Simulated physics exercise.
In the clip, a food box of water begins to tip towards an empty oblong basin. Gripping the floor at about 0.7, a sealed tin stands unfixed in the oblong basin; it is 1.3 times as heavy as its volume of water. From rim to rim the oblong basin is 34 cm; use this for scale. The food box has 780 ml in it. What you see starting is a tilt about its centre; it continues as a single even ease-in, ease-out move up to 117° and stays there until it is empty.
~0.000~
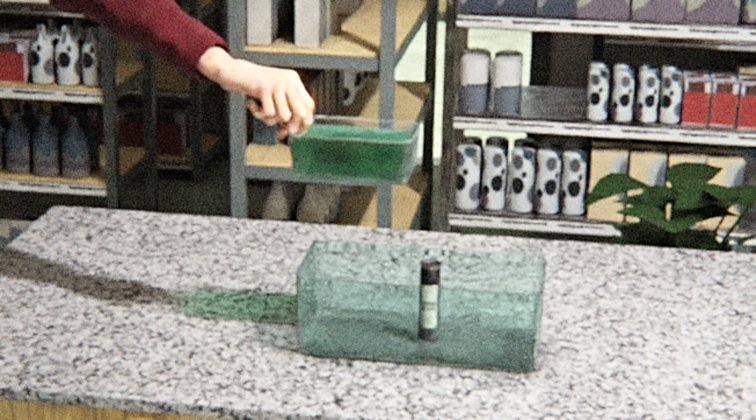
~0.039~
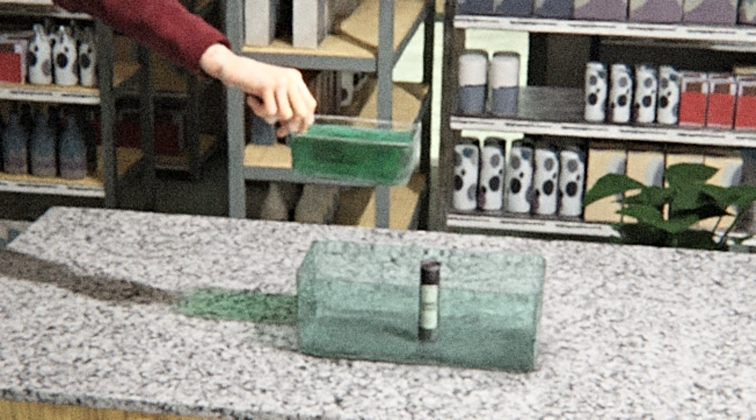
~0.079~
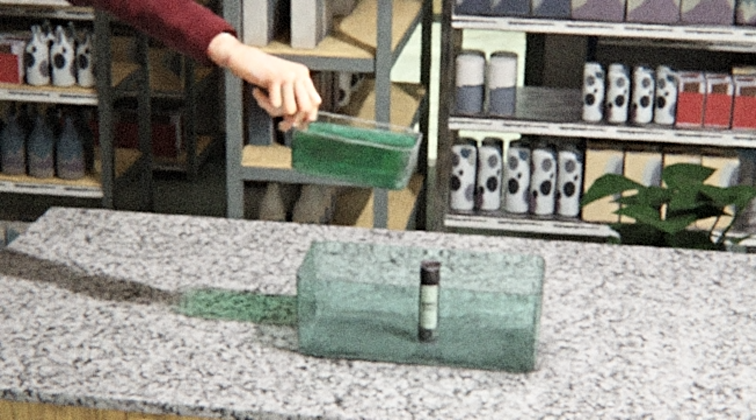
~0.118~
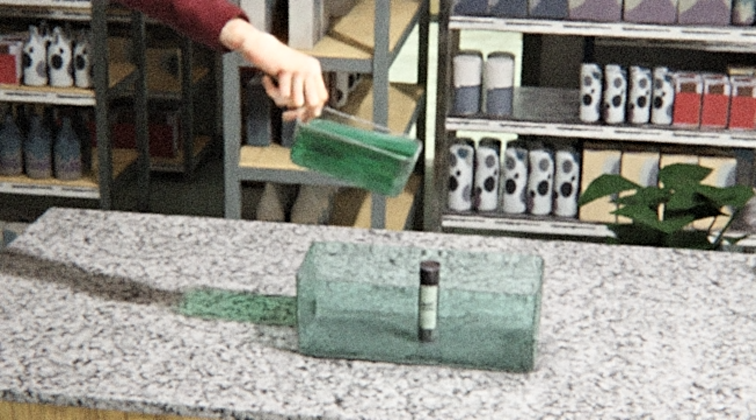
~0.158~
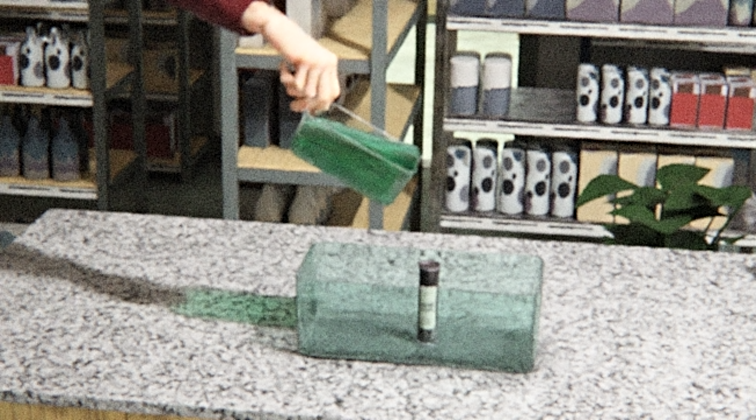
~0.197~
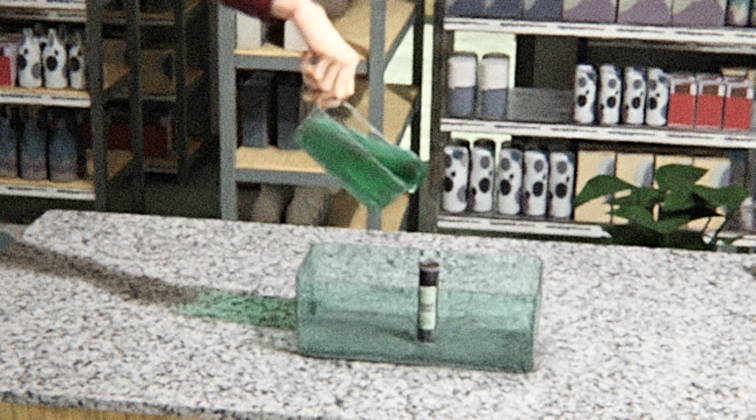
A hand tilting a clear box of green liquid steeply down to the right, above a glassy oblong basin on a speckled counter.
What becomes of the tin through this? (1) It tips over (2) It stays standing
The answer is 2.
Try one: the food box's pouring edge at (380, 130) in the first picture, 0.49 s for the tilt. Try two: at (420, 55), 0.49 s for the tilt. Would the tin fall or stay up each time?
The tin overturns the first time and stays vertical the second time.
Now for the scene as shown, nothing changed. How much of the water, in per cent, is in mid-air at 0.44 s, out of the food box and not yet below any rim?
Around 30 in a hundred.
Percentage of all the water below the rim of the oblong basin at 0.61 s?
Some 88 percent of the total.
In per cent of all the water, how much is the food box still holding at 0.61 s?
Remaining share: Approx. 1 %.
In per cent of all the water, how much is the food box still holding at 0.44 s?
Around 8 in a hundred.
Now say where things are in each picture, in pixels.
The first picture shows tilt 0°; pouring edge (416, 134); surface from (297, 131) to (415, 138); the oblong basin's rim runs from (305, 259) to (545, 276); the tin's top is at (431, 267).
The second picture shows tilt 2°; pouring edge (417, 136); surface from (298, 131) to (415, 140).
The third picture shows tilt 7°; pouring edge (418, 143); surface from (300, 128) to (416, 143).
The fourth picture shows tilt 16°; pouring edge (418, 153); surface from (301, 127) to (418, 148).
The fifth picture shows tilt 28°; pouring edge (416, 166); surface from (302, 124) to (409, 155); 4 per cent is over the edge.
The sixth picture shows tilt 41°; pouring edge (412, 179); surface from (301, 122) to (393, 153); 11 per cent is over the edge.
Then, 0.44 s in, the tilt is 113° and 8 per cent is still to pour; the tin stands where it began.
Then, 0.61 s in, the tilt is 117° and 1 per cent is still to pour; the tin stands where it began.
Then, 0.79 s in, the tilt is 117° and 0 per cent is still to pour; the tin stands where it began.
Then, 0.99 s in, the tilt is 117° and 0 per cent is still to pour; the tin stands where it began.
Finally, the tin stands where it began.
